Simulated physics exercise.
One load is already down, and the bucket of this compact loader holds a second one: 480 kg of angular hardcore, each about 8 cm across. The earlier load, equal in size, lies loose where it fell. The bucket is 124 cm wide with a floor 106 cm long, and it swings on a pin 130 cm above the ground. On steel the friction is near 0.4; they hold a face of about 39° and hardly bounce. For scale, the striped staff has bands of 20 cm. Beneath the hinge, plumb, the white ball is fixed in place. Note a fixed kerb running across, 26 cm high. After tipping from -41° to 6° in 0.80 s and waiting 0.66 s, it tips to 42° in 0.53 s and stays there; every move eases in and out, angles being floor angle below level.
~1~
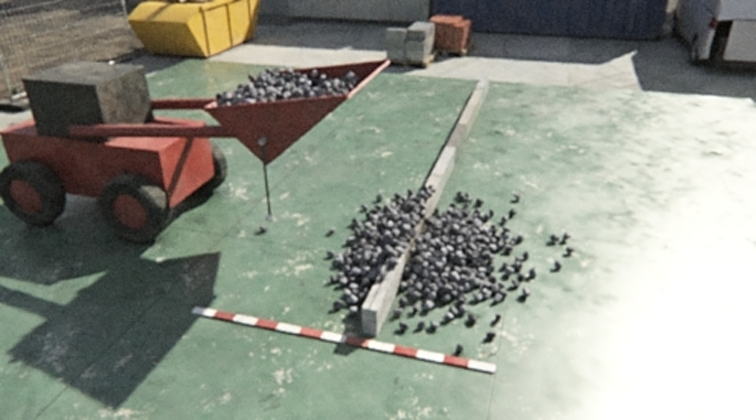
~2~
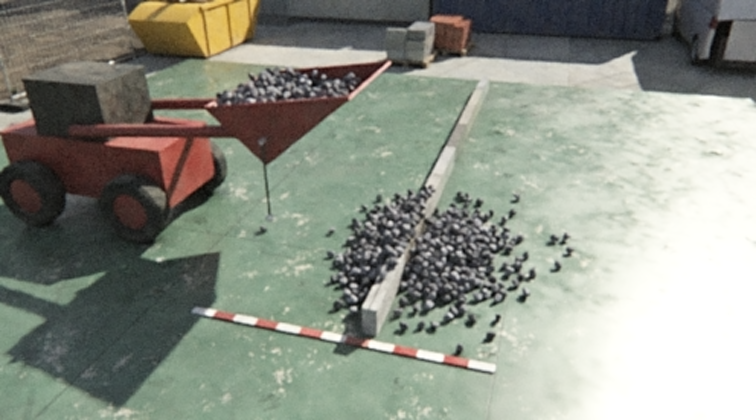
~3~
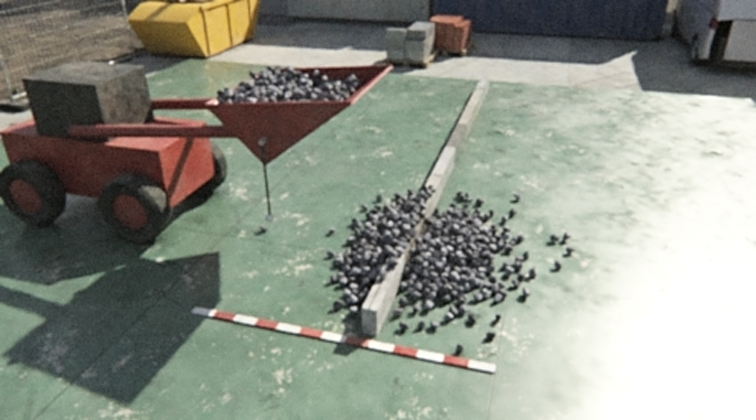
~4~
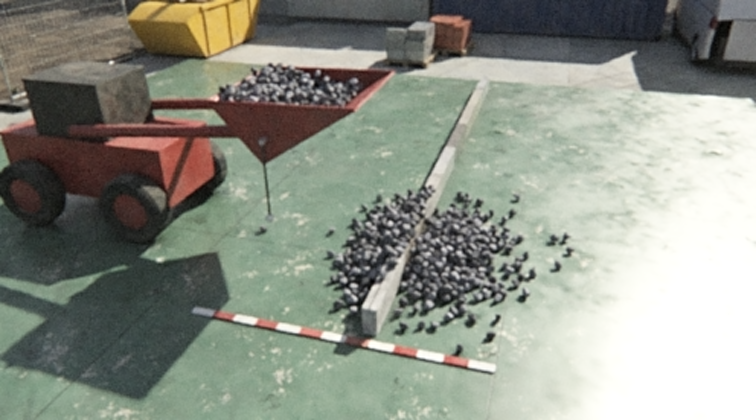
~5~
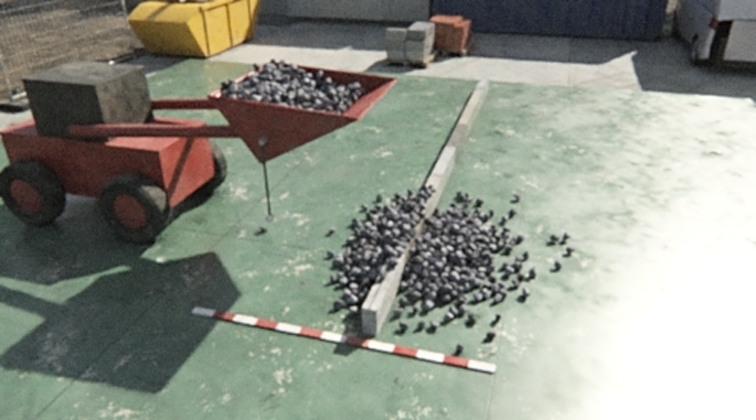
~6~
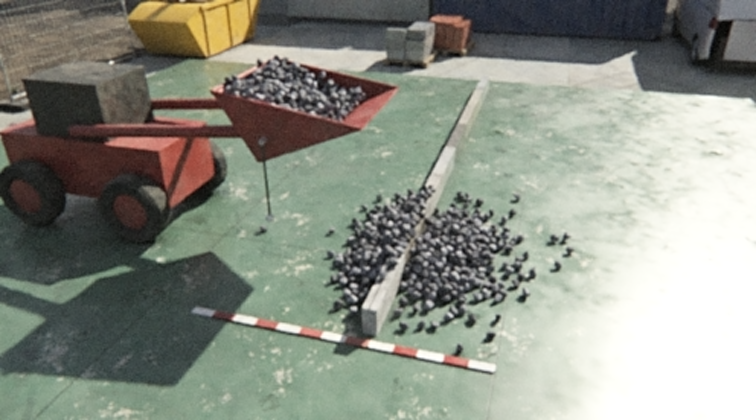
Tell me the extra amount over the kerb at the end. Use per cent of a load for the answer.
6 per cent.
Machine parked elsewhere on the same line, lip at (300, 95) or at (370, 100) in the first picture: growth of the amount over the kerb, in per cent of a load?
Roughly 0 and 25 per cent, in that order.
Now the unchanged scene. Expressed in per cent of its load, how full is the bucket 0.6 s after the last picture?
Some 100 percent, roughly.
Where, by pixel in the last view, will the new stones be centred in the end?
I'd put their centre close to (371, 228).
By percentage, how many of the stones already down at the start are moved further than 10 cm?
Roughly 0 % of them.
Then, 0.3 s after the last picture the floor is at -1°; in per cent of one load, 100 in the bucket, 44 on this side of the kerb, 56 over the kerb; the foremost stones are at (545, 260).
Then, 0.6 s after the last picture the floor is at 6°; in per cent of one load, 100 in the bucket, 44 on this side of the kerb, 56 over the kerb; the foremost stones are at (545, 260).
Then, 2.1 s after the last picture the floor is at 42°; in per cent of one load, 31 in the bucket, 113 on this side of the kerb, 56 over the kerb; the foremost stones are at (545, 260).
Then, 4.9 s after the last picture the floor is at 42°; in per cent of one load, 0 in the bucket, 138 on this side of the kerb, 62 over the kerb; the foremost stones are at (545, 260). Net gain over the kerb, 6.
